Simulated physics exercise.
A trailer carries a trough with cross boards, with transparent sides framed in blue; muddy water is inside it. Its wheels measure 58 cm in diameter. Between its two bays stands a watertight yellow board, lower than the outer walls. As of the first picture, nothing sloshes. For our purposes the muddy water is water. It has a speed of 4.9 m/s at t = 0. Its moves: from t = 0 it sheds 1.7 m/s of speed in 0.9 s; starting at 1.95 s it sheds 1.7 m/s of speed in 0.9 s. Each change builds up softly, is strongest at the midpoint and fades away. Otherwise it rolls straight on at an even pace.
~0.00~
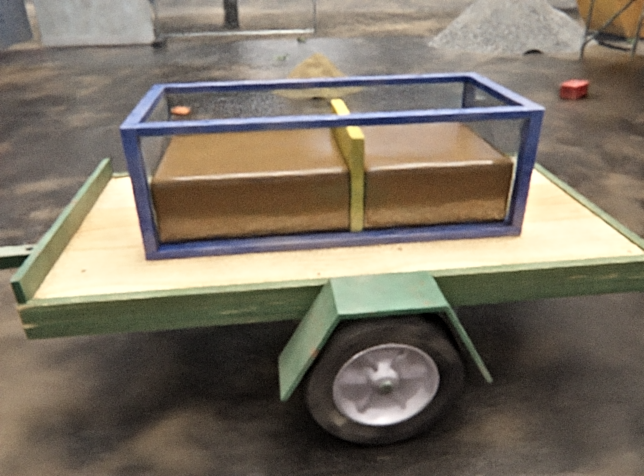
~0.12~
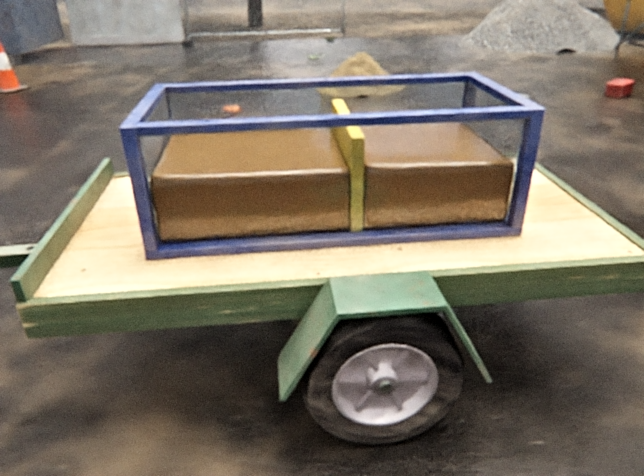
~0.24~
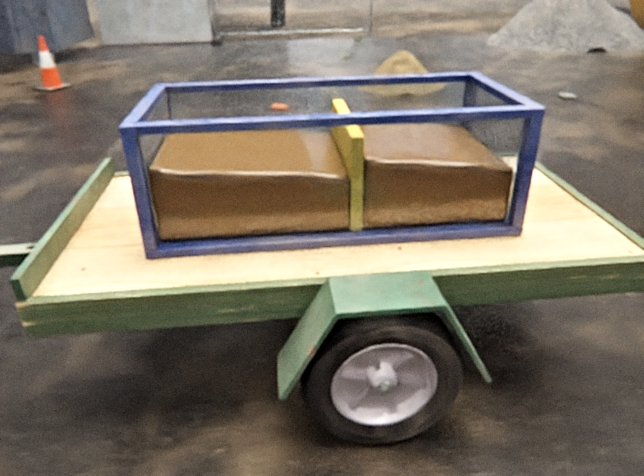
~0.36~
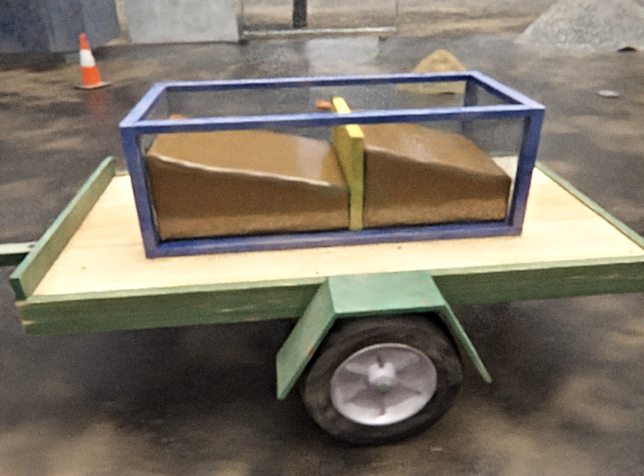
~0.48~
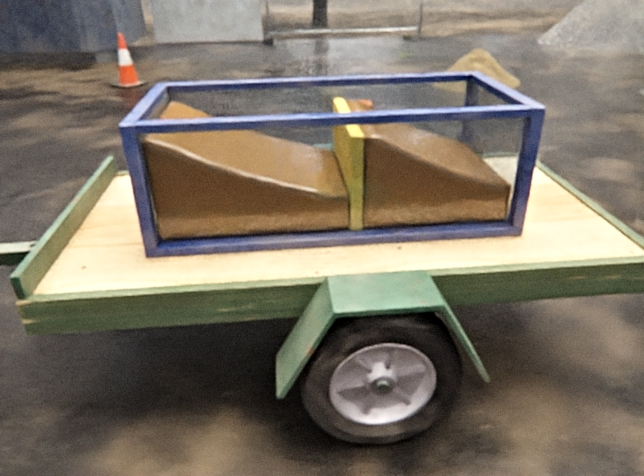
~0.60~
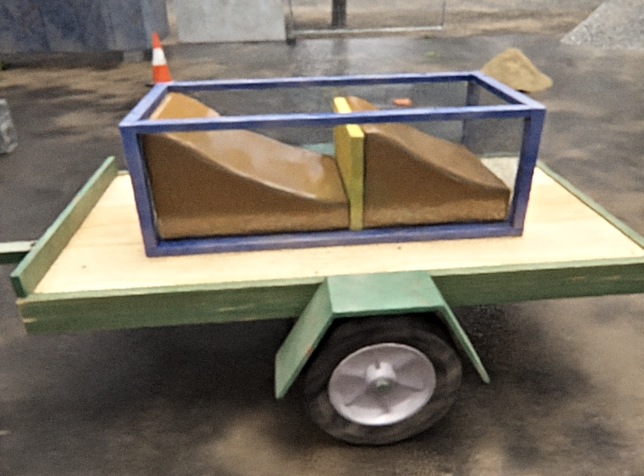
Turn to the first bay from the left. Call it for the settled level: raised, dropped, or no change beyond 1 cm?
No change.
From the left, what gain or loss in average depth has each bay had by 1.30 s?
From the left, in cm: 0 and 0.
After 1.30 s left to right it is 27, 27 cm deep.
After 2.30 s left to right it is 27, 27 cm deep.
After 3.40 s left to right it is 27, 26 cm deep.
After 5.84 s left to right it is 27, 26 cm deep.
